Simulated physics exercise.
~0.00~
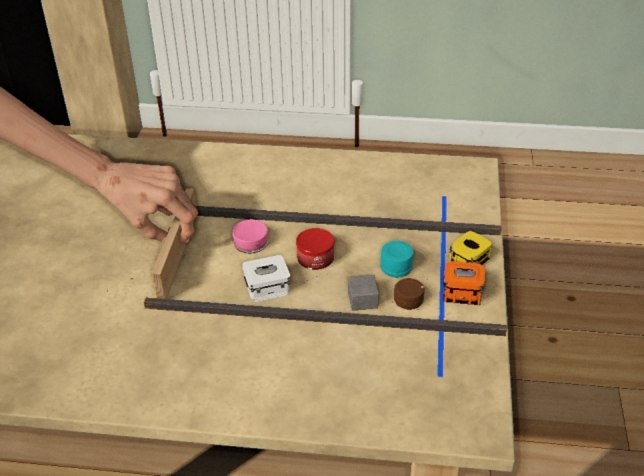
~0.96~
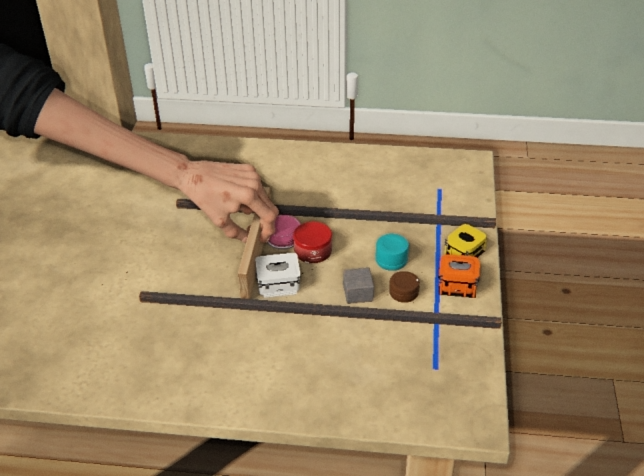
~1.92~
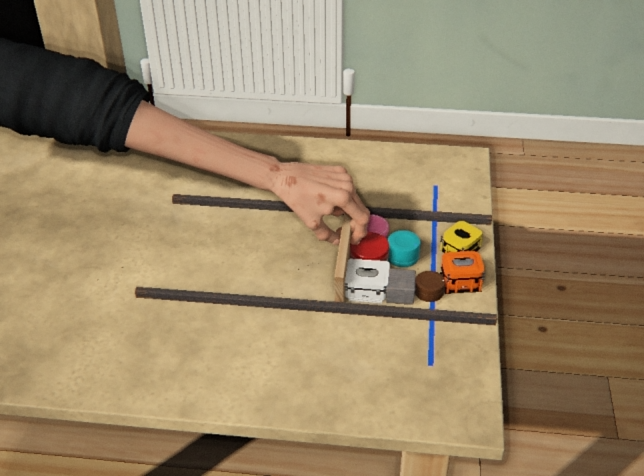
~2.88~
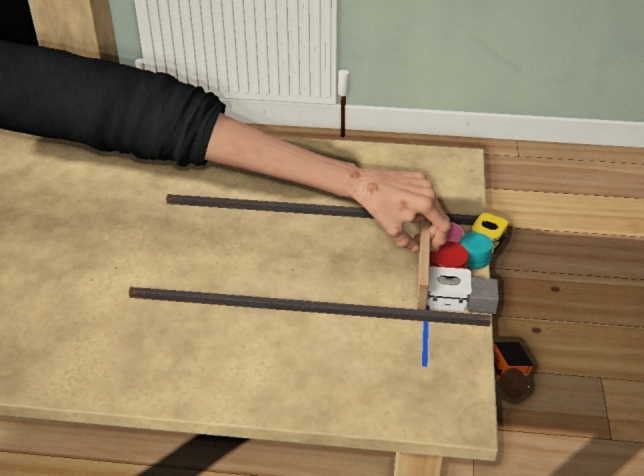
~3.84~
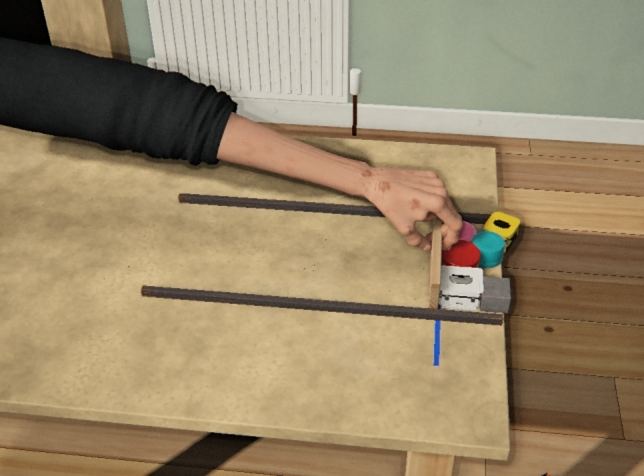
Hand sliding an upright board rightward between two rails, bunching small objects together and pushing an orange case and brown lid off the table.
